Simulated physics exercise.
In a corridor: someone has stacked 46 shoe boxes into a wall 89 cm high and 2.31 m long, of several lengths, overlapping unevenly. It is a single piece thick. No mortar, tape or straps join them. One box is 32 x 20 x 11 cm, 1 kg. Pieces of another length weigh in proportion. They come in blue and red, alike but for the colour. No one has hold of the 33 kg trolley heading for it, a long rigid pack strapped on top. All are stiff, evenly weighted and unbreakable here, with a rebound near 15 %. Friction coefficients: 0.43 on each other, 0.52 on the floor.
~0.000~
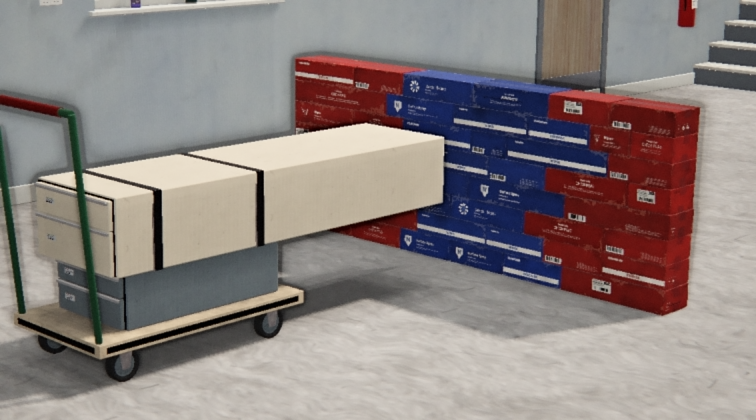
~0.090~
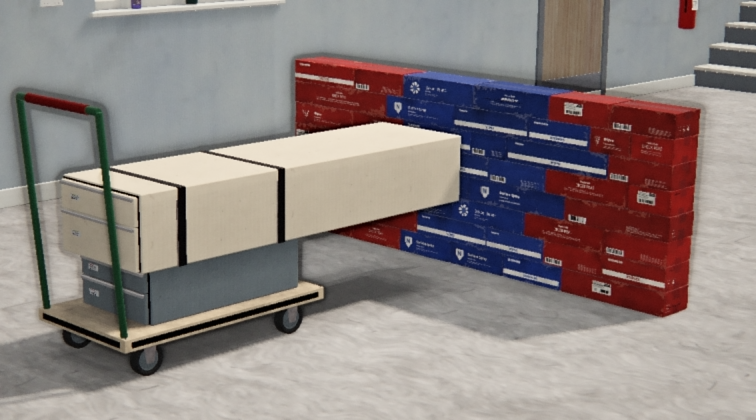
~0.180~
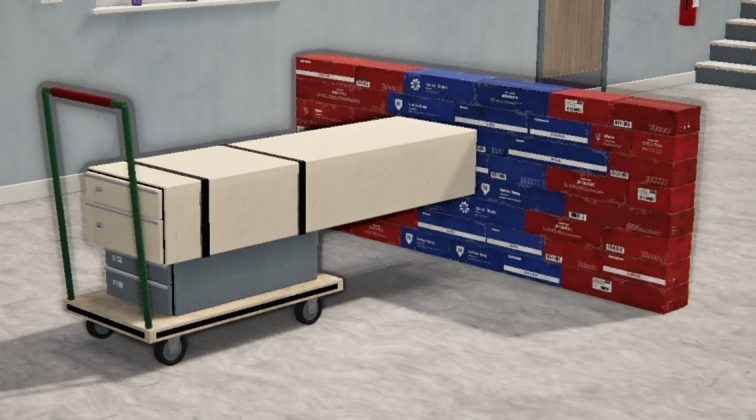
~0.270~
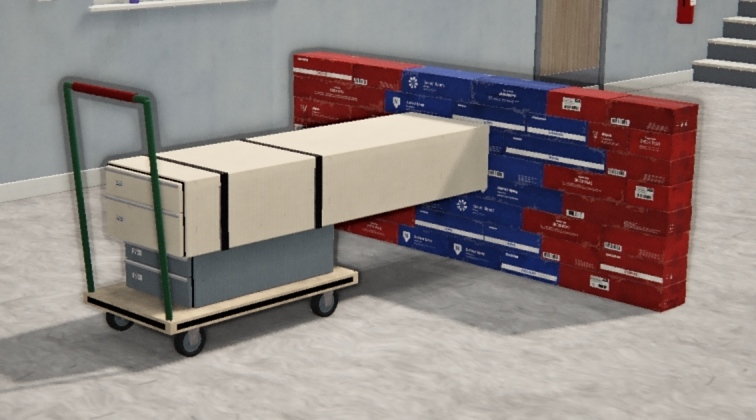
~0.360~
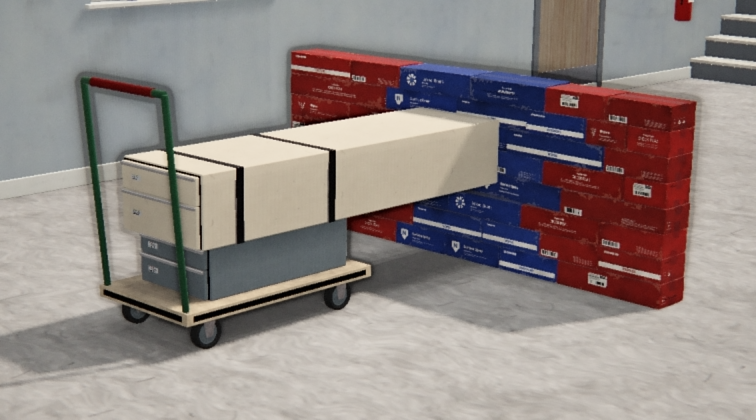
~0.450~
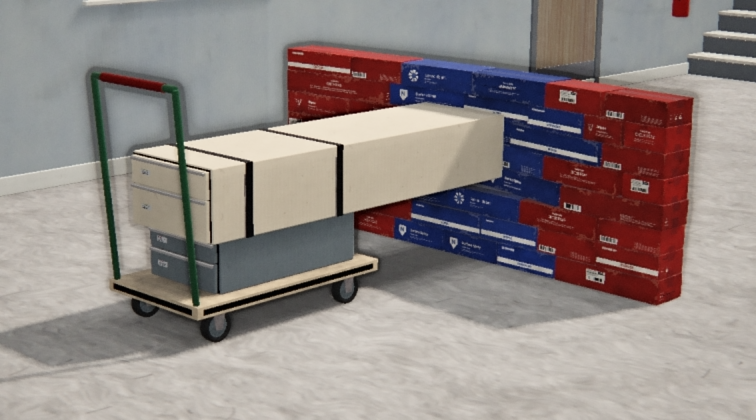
We see a trolley with a green handle, carrying long cream and grey cabinets, roll rightward untouched toward a wall of red and blue boxes, until the cream load's front end pushes into the wall, shifting some boxes slightly.
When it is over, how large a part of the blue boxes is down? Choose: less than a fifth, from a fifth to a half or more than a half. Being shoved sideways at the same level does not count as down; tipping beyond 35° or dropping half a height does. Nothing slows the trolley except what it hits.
Ending down: Upwards of a half.
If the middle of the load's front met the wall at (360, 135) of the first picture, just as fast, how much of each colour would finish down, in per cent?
In that case red 50, blue 50 per cent.
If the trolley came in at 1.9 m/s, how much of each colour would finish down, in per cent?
Then red 40, blue 60 per cent.
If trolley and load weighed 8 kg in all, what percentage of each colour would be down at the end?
Then red 0, blue 0 per cent.
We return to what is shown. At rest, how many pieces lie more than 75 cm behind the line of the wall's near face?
About 22.
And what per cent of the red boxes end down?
By colour: Red 80 per cent.
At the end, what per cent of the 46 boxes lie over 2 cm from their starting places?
80 per cent.
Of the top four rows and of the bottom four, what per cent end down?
Top 100, bottom 60 per cent.
After 0.84 s, load 20 cm past the wall's line, still rolling; none of the 20 blue boxes down (0 of 46 in all colours); top blue box leaning 7°; top red box leaning 7°.
After 1.38 s, load 22 cm past the wall's line, stopped; 8 of the 20 blue boxes down (8 of 46 in all colours); top blue box leaning 25°, 7 cm lower; top red box leaning 25°.
After 1.64 s, load 22 cm past the wall's line, stopped; 17 of the 20 blue boxes down (37 of 46 in all colours); top blue box leaning 54°, 36 cm lower; top red box leaning 56°, 23 cm lower.
After 1.92 s, load 22 cm past the wall's line, stopped; 17 of the 20 blue boxes down (37 of 46 in all colours); top blue box upside down; top red box on its side.
At rest (3.0 s), load 22 cm past the wall's line, stopped; 17 of the 20 blue boxes down (37 of 46 in all colours); top blue box 78 cm lower; top red box upside down. That is 85 per cent. As the last picture would show them, middles, top blue box near (599, 178), top red box near (447, 171).
